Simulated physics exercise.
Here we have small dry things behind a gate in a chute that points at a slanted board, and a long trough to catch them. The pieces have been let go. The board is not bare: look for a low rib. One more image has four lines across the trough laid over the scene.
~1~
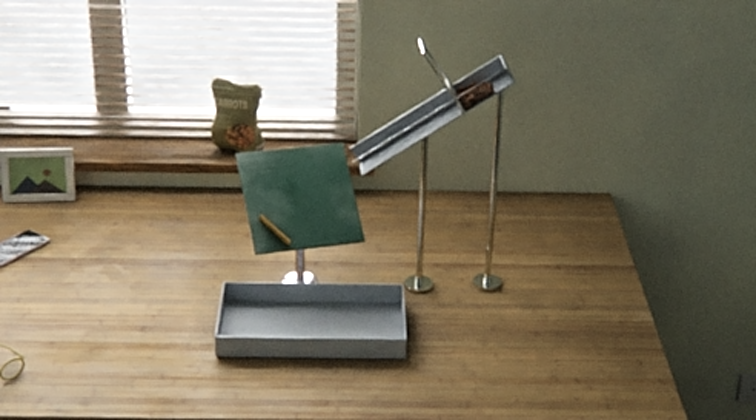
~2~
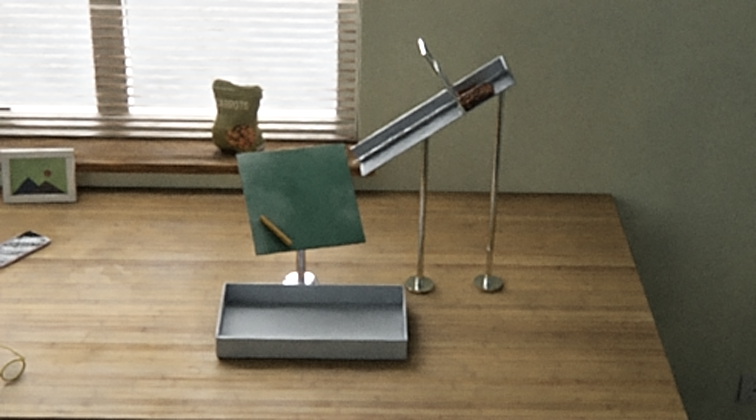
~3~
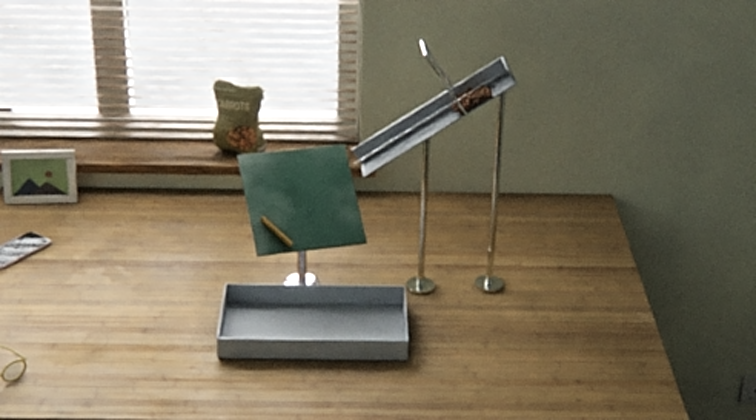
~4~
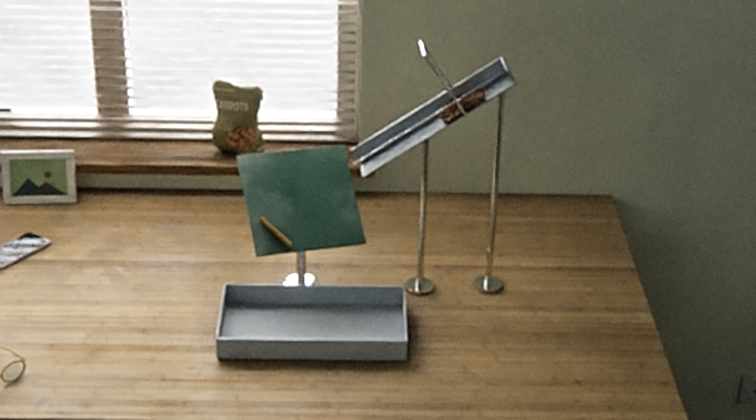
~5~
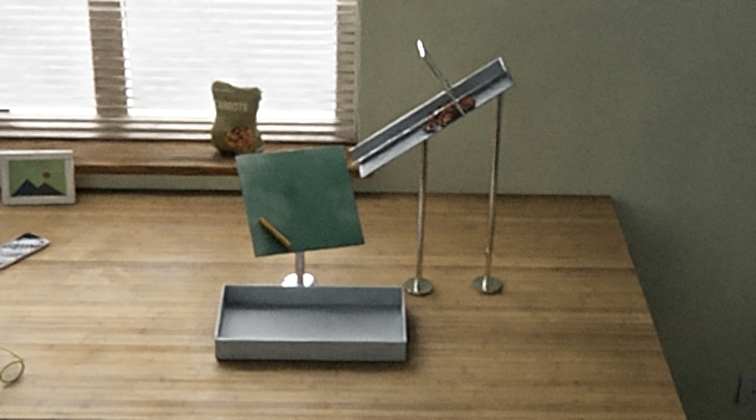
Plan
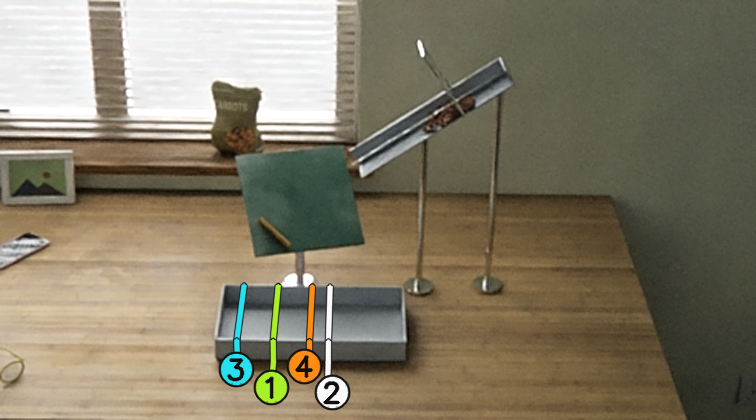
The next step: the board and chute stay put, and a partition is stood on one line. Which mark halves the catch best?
I would pick line 4.
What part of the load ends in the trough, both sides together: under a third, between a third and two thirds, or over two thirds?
About that: Over two thirds.
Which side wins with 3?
The right side.
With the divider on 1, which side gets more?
More lands on the right.
On the marked copy, line 1 crosses the front rim at (273, 340); line 2 crosses the front rim at (328, 340); line 3 crosses the front rim at (236, 339); line 4 crosses the front rim at (309, 340).
With 1, of what is caught, only a few on the left of the divider, all but a few on the right.
With 2, of what is caught, the bulk on the left of the divider, a small share on the right.
With 3, of what is caught, none at all on the left of the divider, the whole lot on the right.
With 4, of what is caught, close to half on the left of the divider, close to half on the right.
